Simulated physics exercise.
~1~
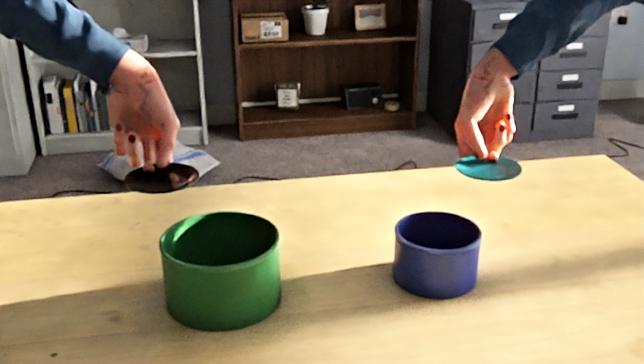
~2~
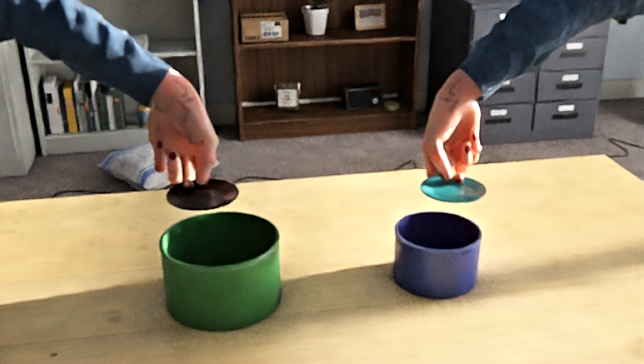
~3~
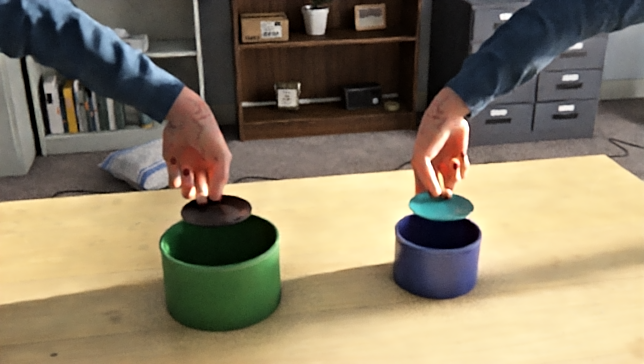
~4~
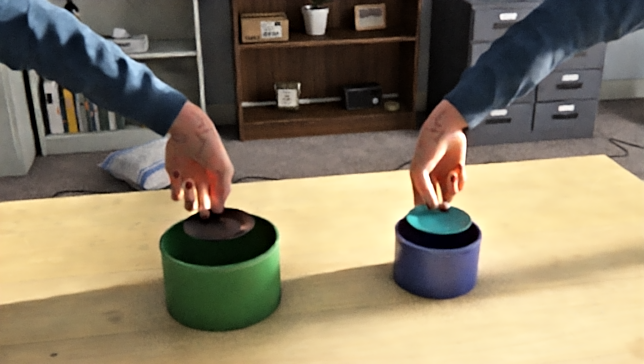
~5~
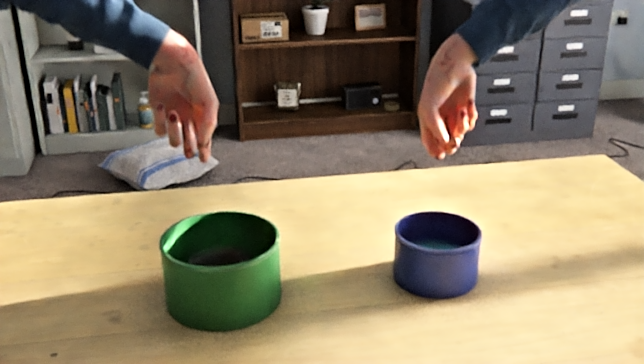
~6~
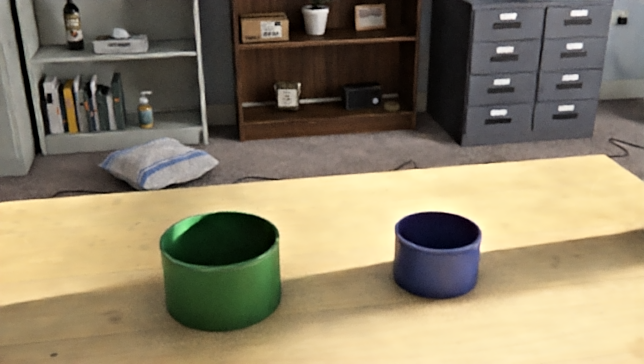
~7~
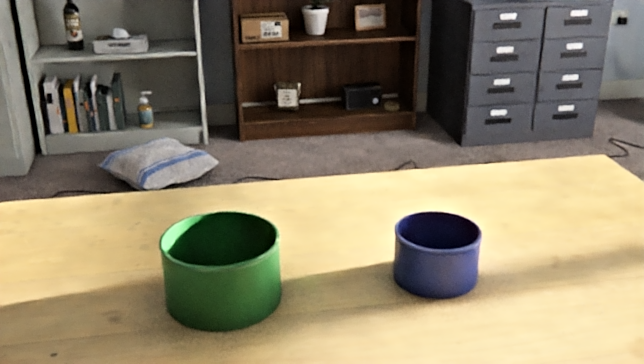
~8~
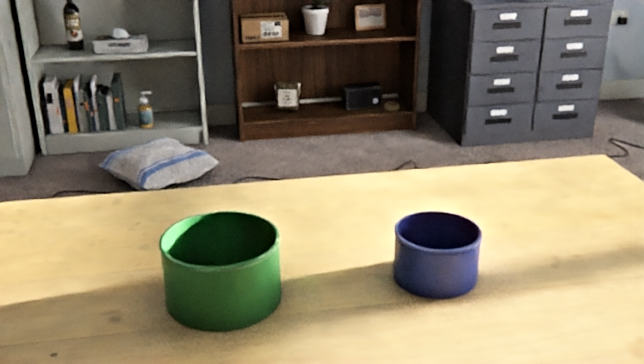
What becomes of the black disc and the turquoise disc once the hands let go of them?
The black disc drops inside the green container, and the turquoise disc drops inside the blue one. Neither stays on top as a lid.
